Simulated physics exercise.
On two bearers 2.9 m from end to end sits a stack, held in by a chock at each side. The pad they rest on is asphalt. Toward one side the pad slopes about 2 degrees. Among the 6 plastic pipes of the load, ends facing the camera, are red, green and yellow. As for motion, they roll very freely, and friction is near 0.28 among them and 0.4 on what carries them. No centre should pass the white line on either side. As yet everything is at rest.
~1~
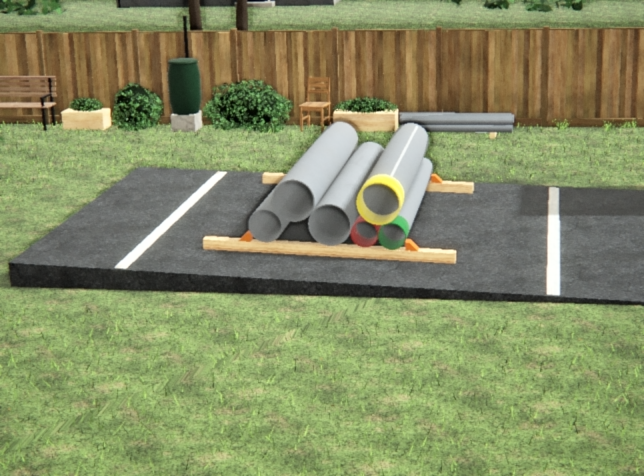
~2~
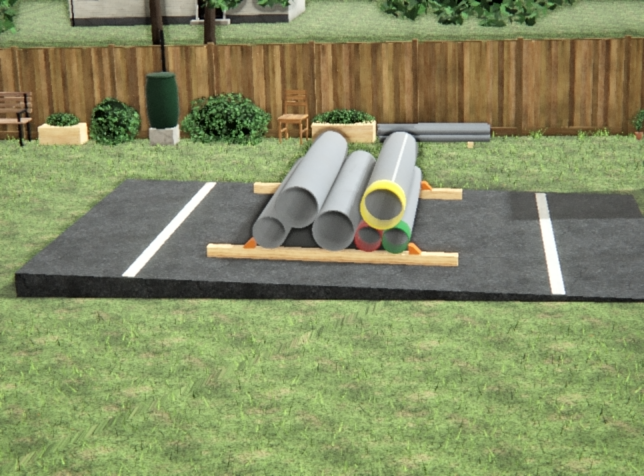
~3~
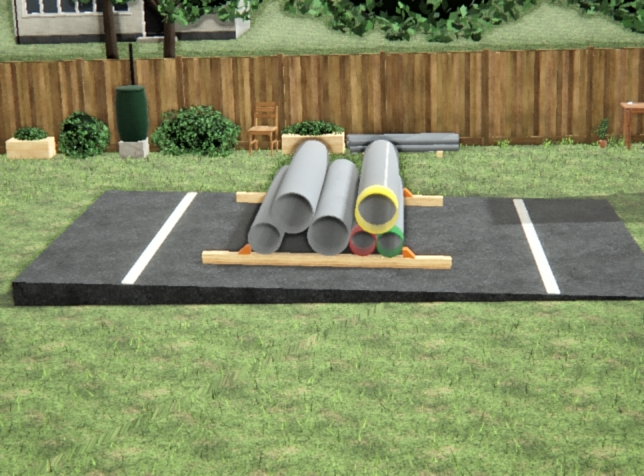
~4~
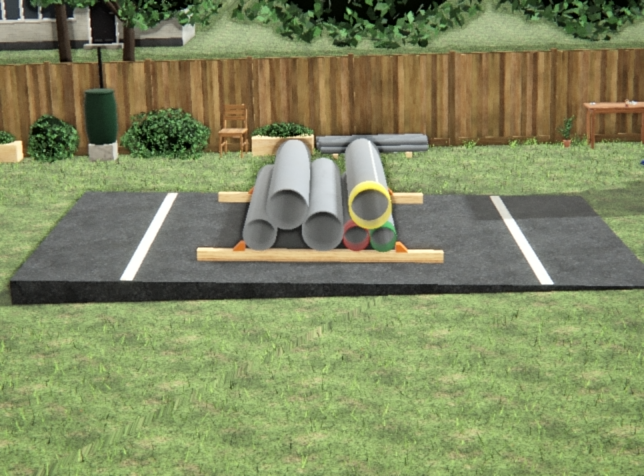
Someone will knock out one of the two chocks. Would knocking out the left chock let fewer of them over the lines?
The left-side chock.
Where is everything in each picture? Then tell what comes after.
Red (364, 235), green (392, 236), yellow (379, 203); the pad slopes 2° down to the right; 4 of the 6 form the bottom row; nothing moves, in the first picture.
Red (368, 239), green (396, 240), yellow (382, 208); all still, in the second picture.
Red (363, 244), green (390, 244), yellow (377, 213); both chocks in; lines at (144, 246) and (553, 270); all still, in the third picture.
Red (356, 239), green (383, 239), yellow (370, 208); all still, in the fourth picture.
If it is the left, after 3.6 s, red is on the bearers, 105 cm from the bearers' right end; green is on the bearers, 70 cm from the bearers' right end; yellow is up on others, 90 cm from the bearers' right end; 1 of 6 has crossed.
If it is the left, in the end, red is on the bearers, 105 cm from the bearers' right end; green is on the bearers, 70 cm from the bearers' right end; yellow is up on others, 90 cm from the bearers' right end; 1 of 6 has crossed.
If it is the right, after 4.0 s, red is off the bearers, 40 cm short of the right line, rolling right; green is off the bearers, 10 cm short of the right line, rolling right; yellow is past the right line; 1 of 6 has crossed.
If it is the right, in the end, red is past the right line; green is past the right line; yellow is past the right line; 6 of 6 have crossed.
